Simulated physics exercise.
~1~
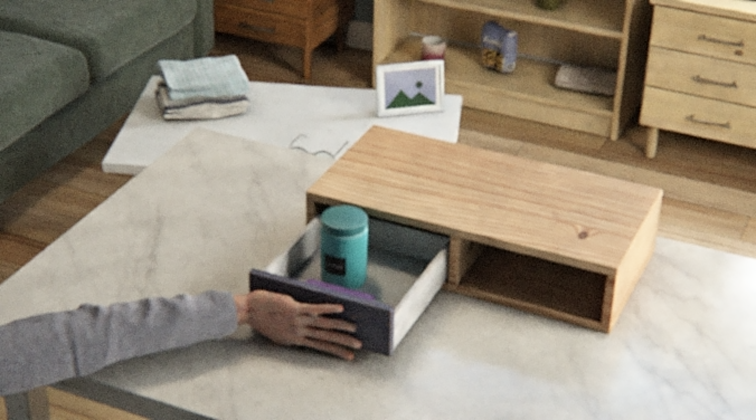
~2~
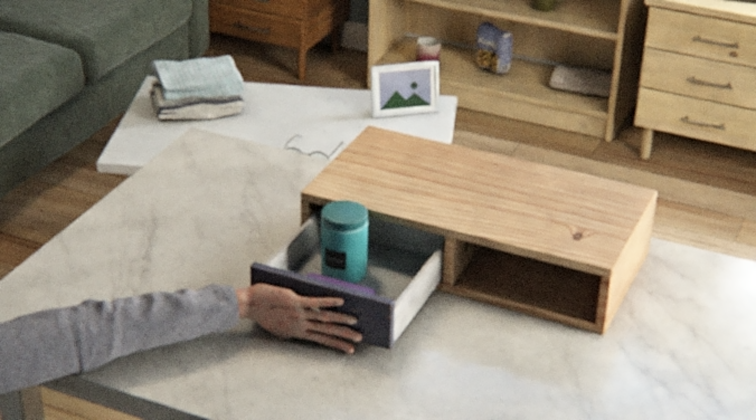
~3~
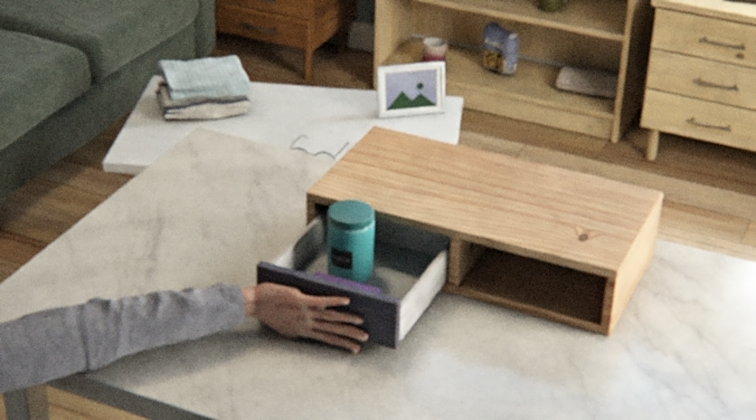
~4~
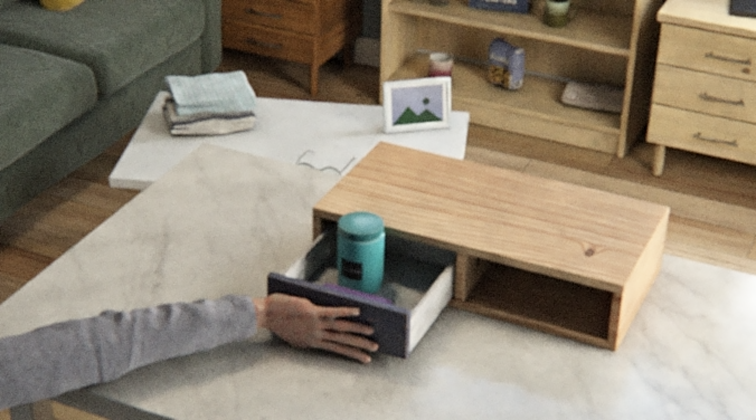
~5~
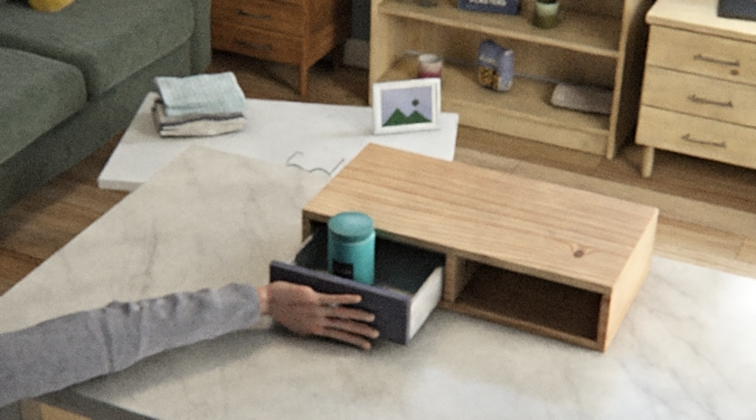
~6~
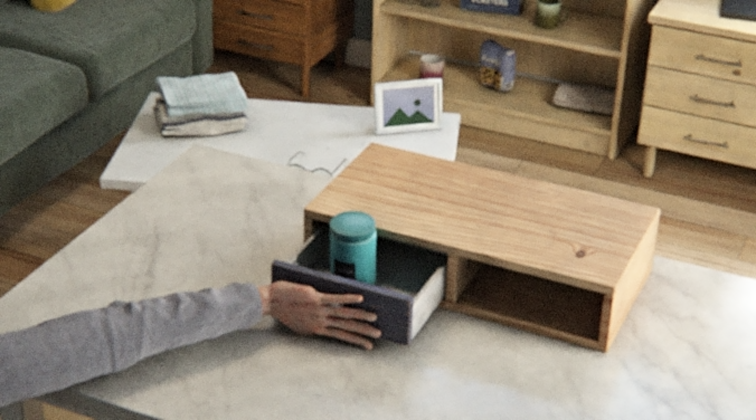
A drawer holding an upright turquoise jar and a purple case stood open from a wooden unit on a marble table, and a grey-sleeved hand gently pushed its front, easing it slightly inward before it stuck, still ajar.
